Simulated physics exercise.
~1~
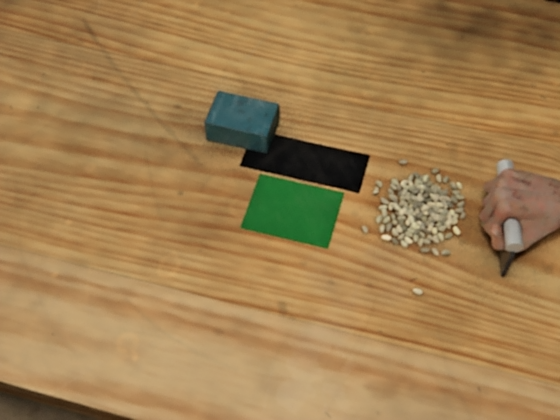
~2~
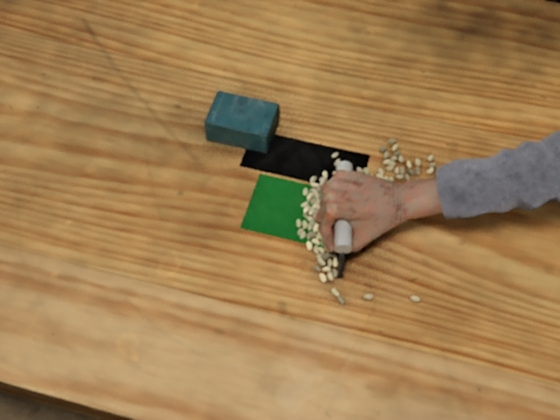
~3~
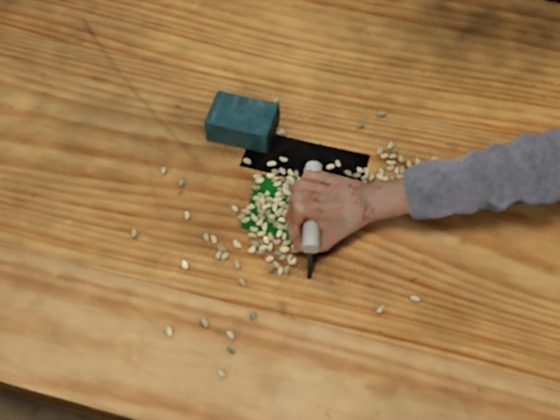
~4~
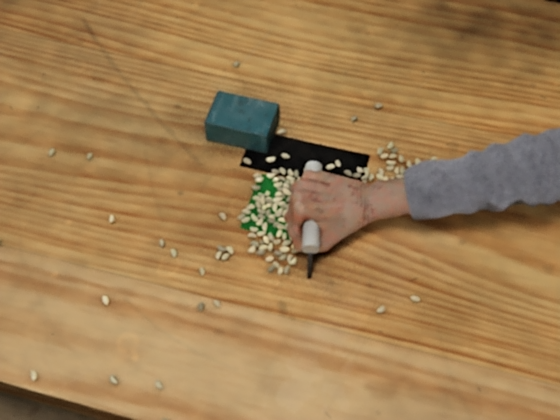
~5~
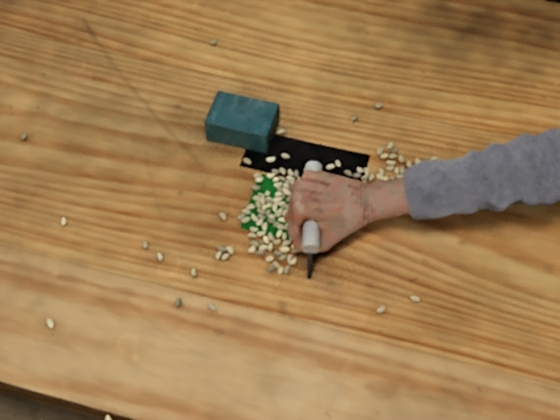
On a wooden surface, a hand scrapes white beans left over a green mat, scattering some.
